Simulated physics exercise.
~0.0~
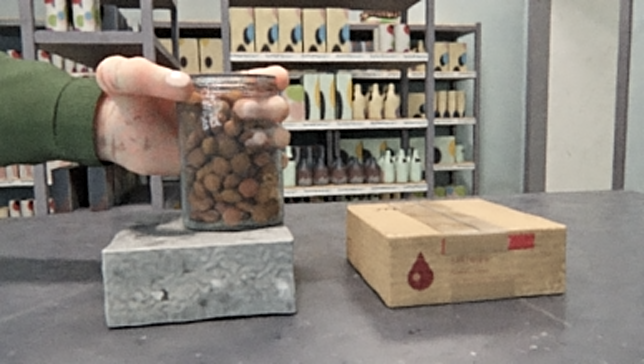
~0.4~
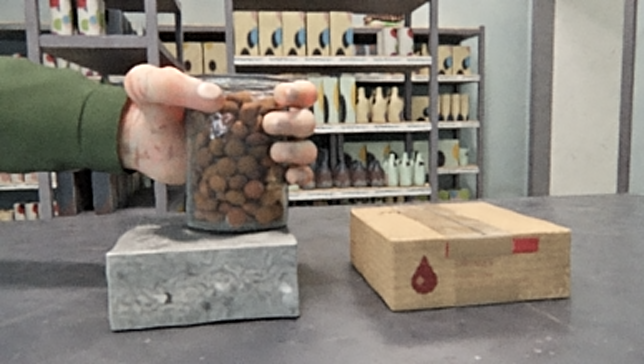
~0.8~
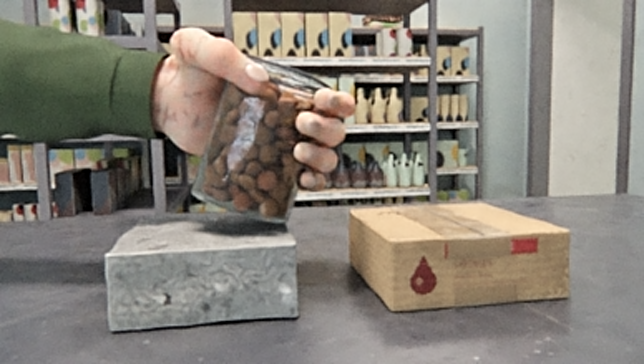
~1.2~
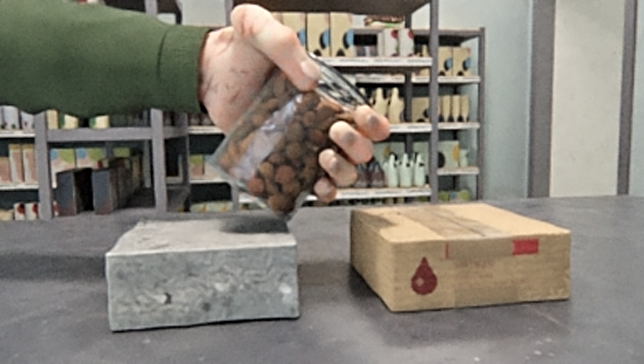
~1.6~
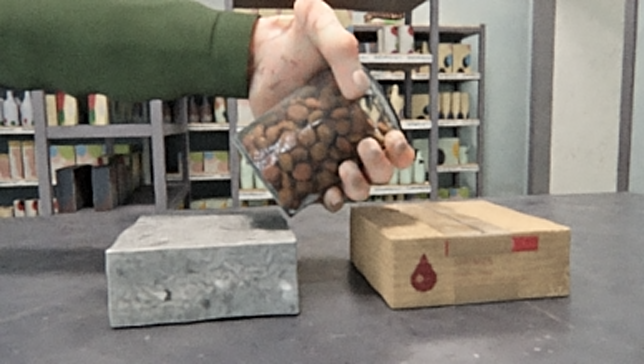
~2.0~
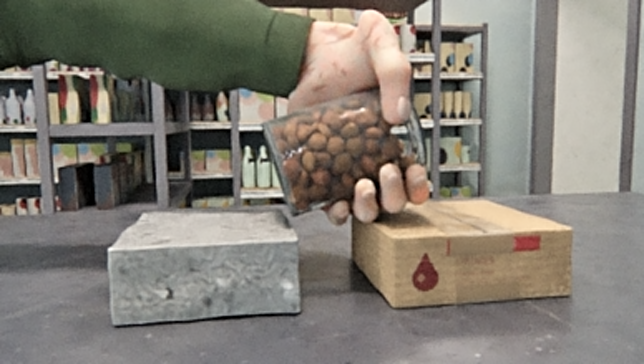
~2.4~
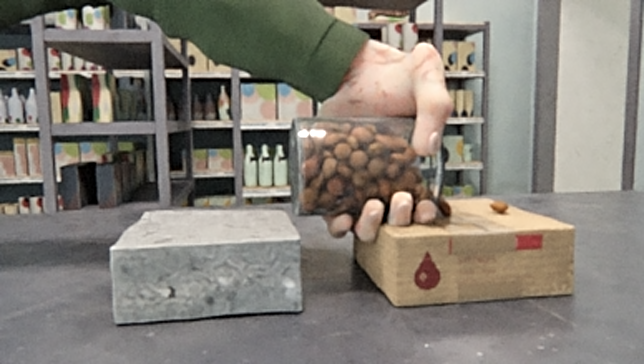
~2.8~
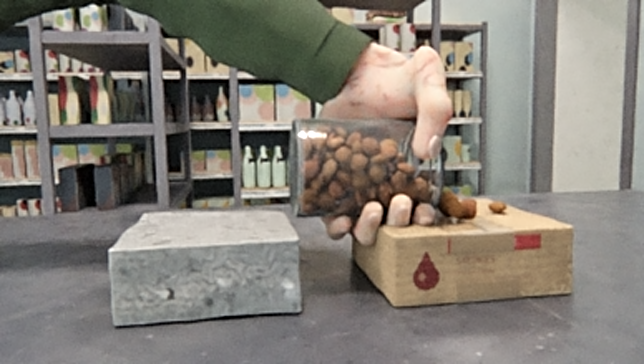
On a dark tabletop before stocked shelves, a hand lifting a jar of brown kibble, tipping it sideways and spilling pieces onto a cardboard box.
